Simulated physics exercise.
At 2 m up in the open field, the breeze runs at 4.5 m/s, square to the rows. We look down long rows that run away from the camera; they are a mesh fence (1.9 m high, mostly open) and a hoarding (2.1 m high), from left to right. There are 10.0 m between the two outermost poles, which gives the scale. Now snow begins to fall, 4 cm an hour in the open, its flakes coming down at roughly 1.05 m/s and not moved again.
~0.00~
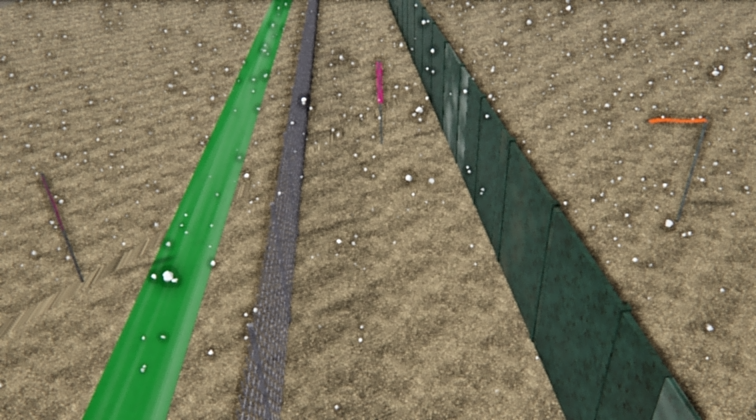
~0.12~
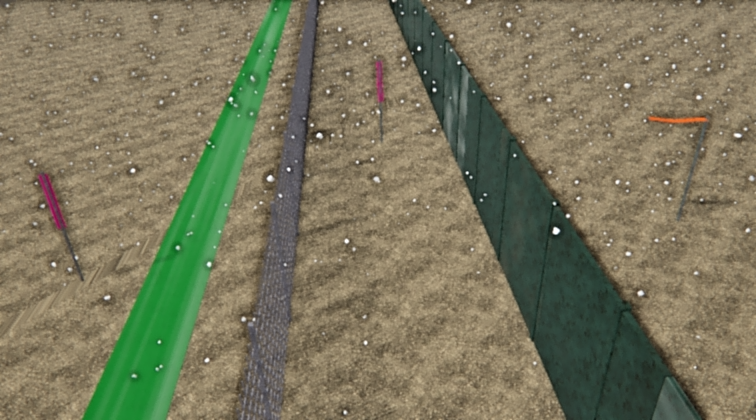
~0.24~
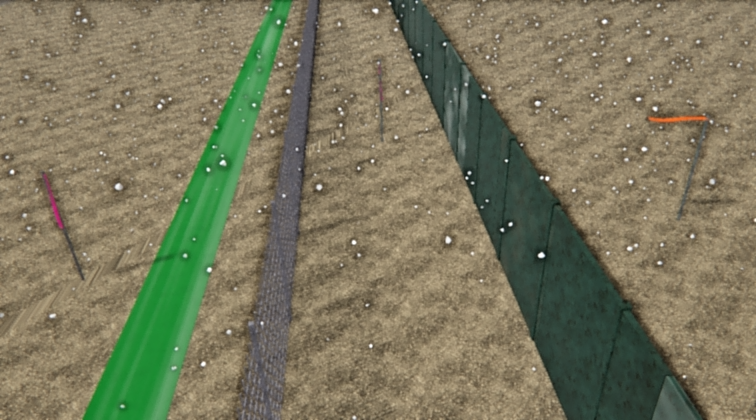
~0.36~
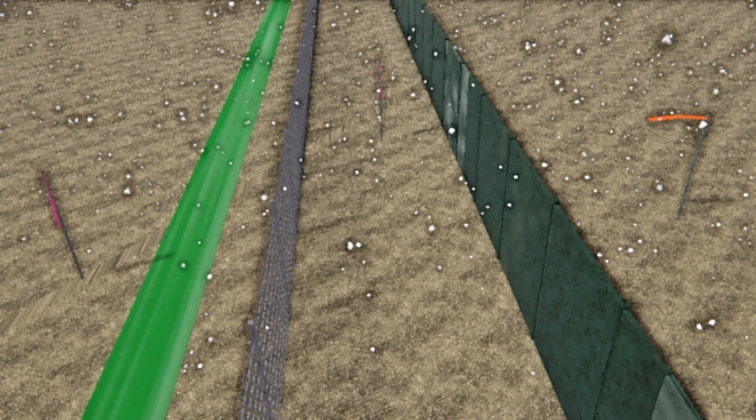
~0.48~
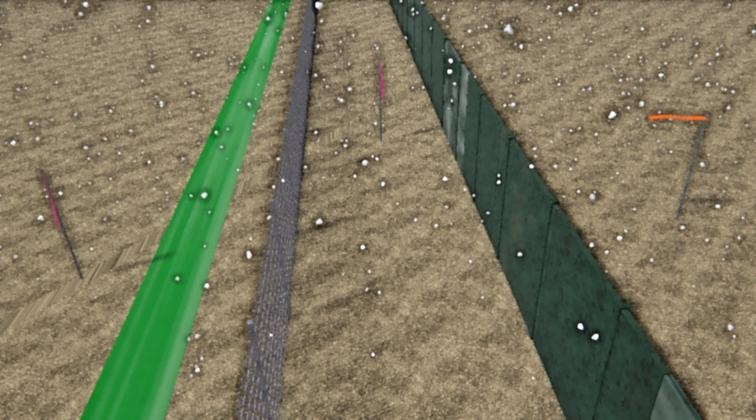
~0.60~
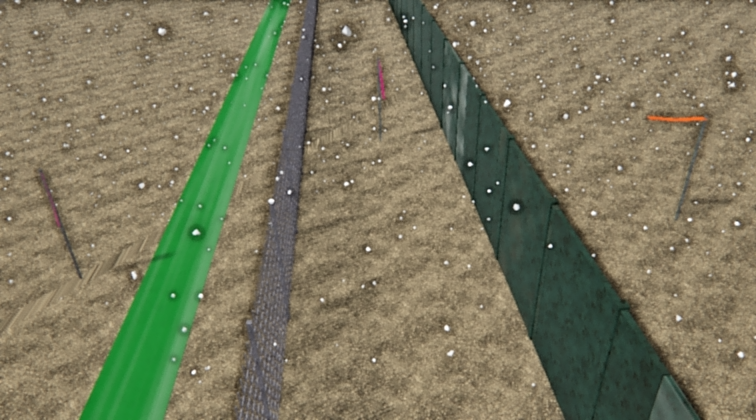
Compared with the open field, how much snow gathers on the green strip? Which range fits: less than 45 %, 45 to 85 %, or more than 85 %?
That spot gets between 45 and 85 % of the open amount.
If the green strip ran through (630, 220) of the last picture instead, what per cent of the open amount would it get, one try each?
Roughly 110 per cent.
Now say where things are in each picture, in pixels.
In the first frame, the left ribbon ends at (63, 229), hanging almost straight.
In the second frame, the right ribbon ends at (650, 118), leaning 90 degrees to the left and the green one passes (188, 249).
In the third frame, above the rows the flakes slant 85 degrees from upright, towards the left and the top of the hoarding crosses (476, 84).
In the fourth frame, the left ribbon ends at (60, 227), hanging almost straight and the green one passes (214, 179).
In the fifth frame, the right ribbon ends at (649, 118), leaning 90 degrees to the left and above the rows the flakes slant 85 degrees from upright, towards the left.
In the sixth frame, the inner ribbon ends at (384, 99), hanging almost straight and the top of the hoarding crosses (475, 84).
After 10 minutes open ground has 7 mm and the green strip 5 mm.
After 30 minutes open ground has 20 mm and the green strip 15 mm.
After 60 minutes open ground has 40 mm and the green strip 30 mm, so the green strip has 74 % of the open amount; the left half of it has 78 %, the right half 70 %.
